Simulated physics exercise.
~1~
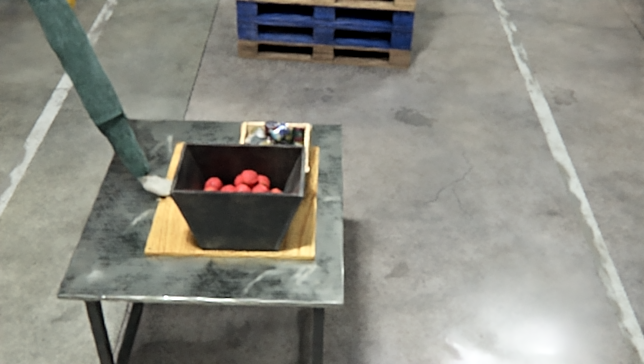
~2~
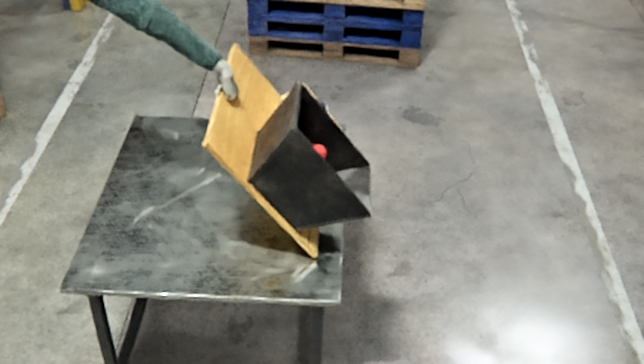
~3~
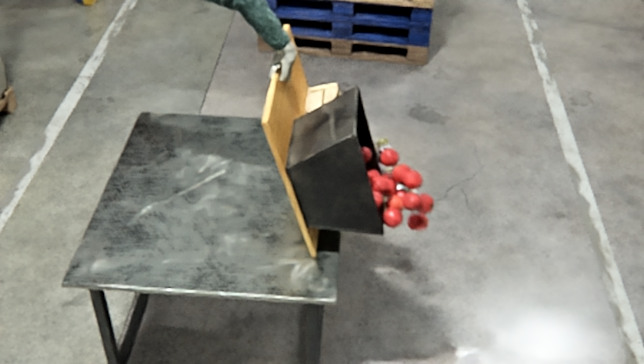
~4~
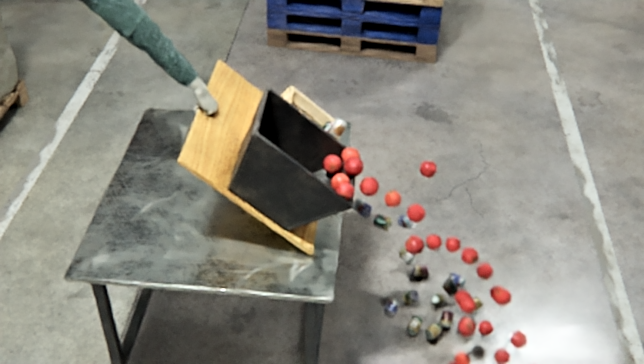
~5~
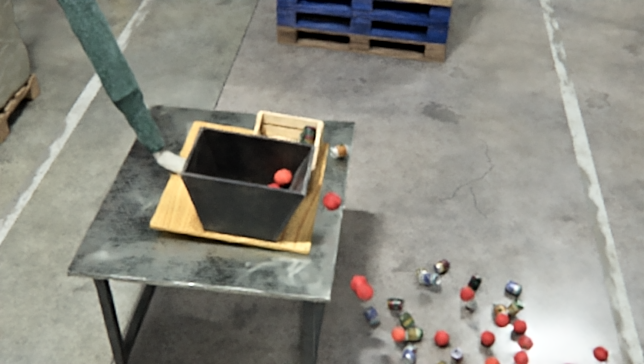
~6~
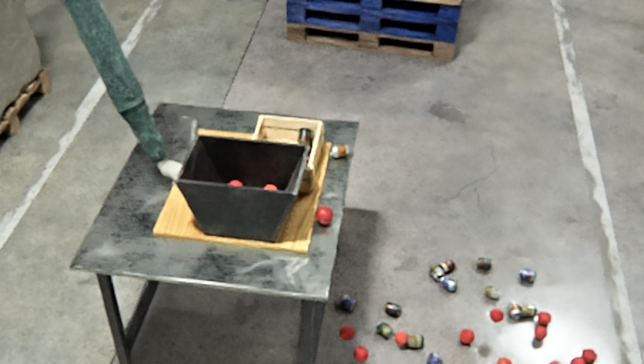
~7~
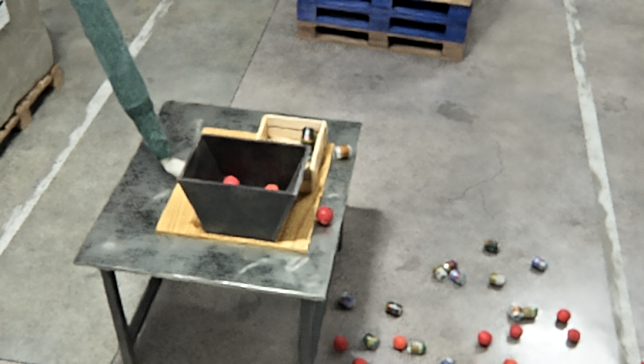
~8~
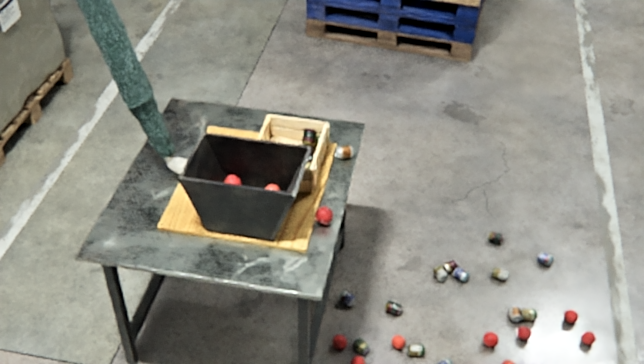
A green-sleeved, gloved arm tips a board carrying two open boxes on a dark table, seen from above on a concrete floor with pale lines and a blue pallet behind. The black box in front holds red tomatoes, and the smaller wooden box behind holds mini cans. The arm lifts the board's left end until it stands steeply, and tomatoes pour off to the right. As the board is lowered, cans and tomatoes scatter across the floor. It ends flat, with a few tomatoes still in the black box and one beside it, while many pieces lie strewn at lower right.
